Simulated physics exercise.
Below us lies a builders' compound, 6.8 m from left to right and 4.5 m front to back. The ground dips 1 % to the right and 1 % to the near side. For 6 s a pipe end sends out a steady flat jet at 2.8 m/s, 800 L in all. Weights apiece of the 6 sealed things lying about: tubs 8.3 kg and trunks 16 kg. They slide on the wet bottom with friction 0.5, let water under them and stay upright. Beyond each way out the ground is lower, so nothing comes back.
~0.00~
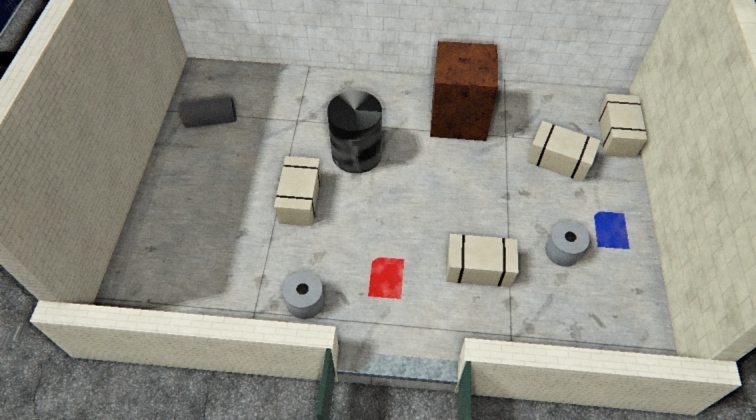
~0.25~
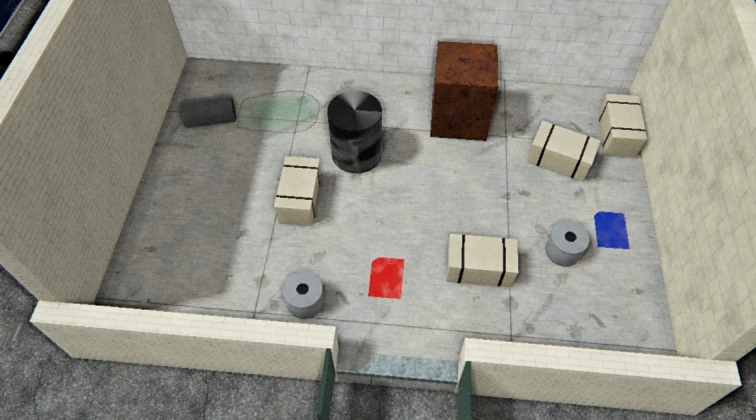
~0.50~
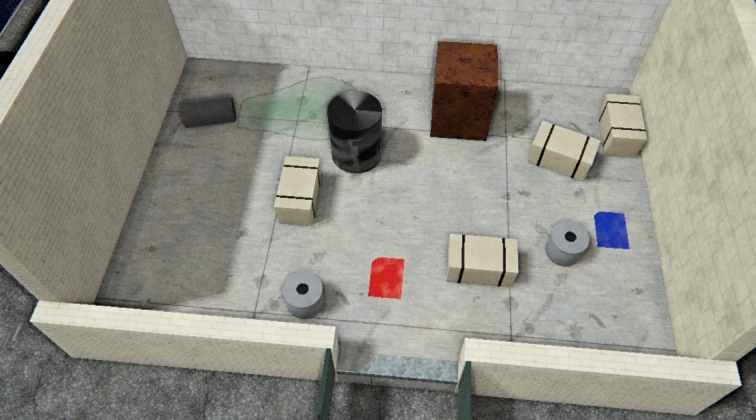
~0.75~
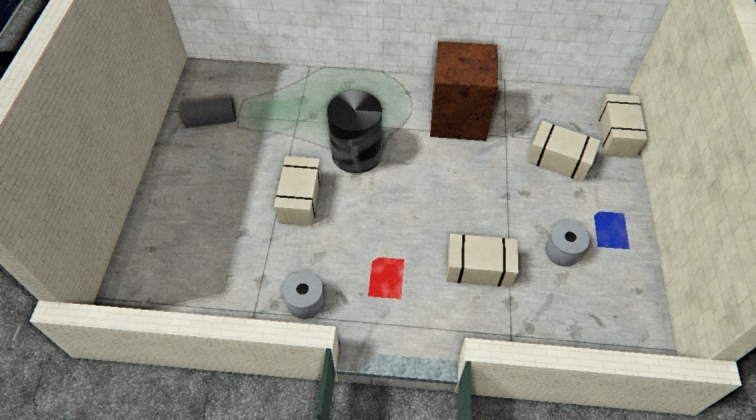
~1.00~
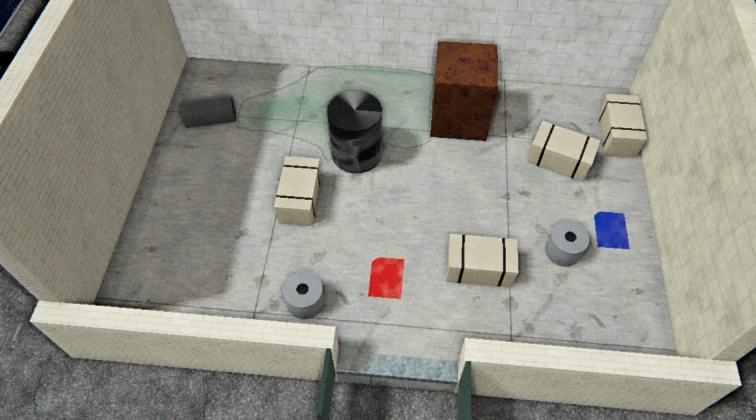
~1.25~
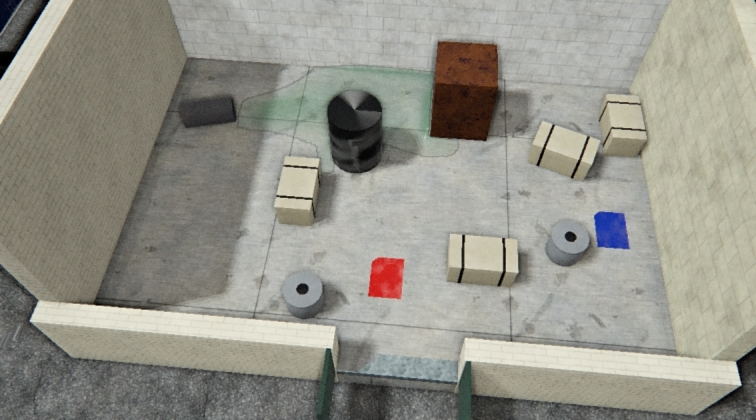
Walled builders' compound seen from above, greenish water spreading from a dark pipe past a black barrel to a rusty block, crates staying still.
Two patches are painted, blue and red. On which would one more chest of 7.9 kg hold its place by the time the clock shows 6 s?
On the red patch.
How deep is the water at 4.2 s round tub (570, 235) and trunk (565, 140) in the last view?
Roughly 2 and 2 cm.
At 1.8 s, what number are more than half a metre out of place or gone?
0 of them.
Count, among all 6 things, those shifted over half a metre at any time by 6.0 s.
That makes 1.
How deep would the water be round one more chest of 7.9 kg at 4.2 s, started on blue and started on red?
About 1 cm and 1 cm.
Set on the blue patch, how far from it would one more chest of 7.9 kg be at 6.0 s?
Some 100 cm.
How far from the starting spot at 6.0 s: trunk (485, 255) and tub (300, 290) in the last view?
In that order: 0 cm, 0 cm.
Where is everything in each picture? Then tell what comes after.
In the first picture, a tub at (570, 237), on the bottom; a trunk at (483, 253), on the bottom; the blue patch at (611, 230); the red patch at (387, 278); 0.0 m2 under water; 0 of 6 have shifted.
In the second picture, a tub at (570, 237), on the bottom; a trunk at (483, 253) rests on the ground; the blue patch at (611, 230); the red patch at (387, 278); water covers 0.7 m2; 0 of 6 have shifted.
In the third picture, a tub at (570, 237) rests on the ground; a trunk at (483, 253), on the bottom; the blue patch at (611, 230); the red patch at (387, 278); 1.6 m2 under water; 0 of 6 have shifted.
In the fourth picture, a tub at (570, 237), on the bottom; a trunk at (483, 253) rests on the ground; the blue patch at (611, 230); the red patch at (387, 278); 2.6 m2 under water; 0 of 6 have shifted.
In the fifth picture, a tub at (570, 237) rests on the ground; a trunk at (483, 253) rests on the ground; the blue patch at (611, 230); the red patch at (387, 278); water covers 3.4 m2; 0 of 6 have shifted.
In the sixth picture, a tub at (570, 237) rests on the ground; a trunk at (483, 253) rests on the ground; the blue patch at (611, 230); the red patch at (387, 278); water covers 3.8 m2; 0 of 6 have shifted.
After 1.8 s on blue it would be 0 cm off in 0 cm of water; on red it would be 0 cm off in 0 cm of water.
After 2.7 s on blue it would be 0 cm off in 0 cm of water; on red it would be 0 cm off in 0 cm of water.
After 4.2 s on blue it would be 0 cm off in 1 cm of water; on red it would be 0 cm off in 1 cm of water.
After 6.0 s on blue it would be 100 cm off in 3 cm of water; on red it would be 0 cm off in 2 cm of water.
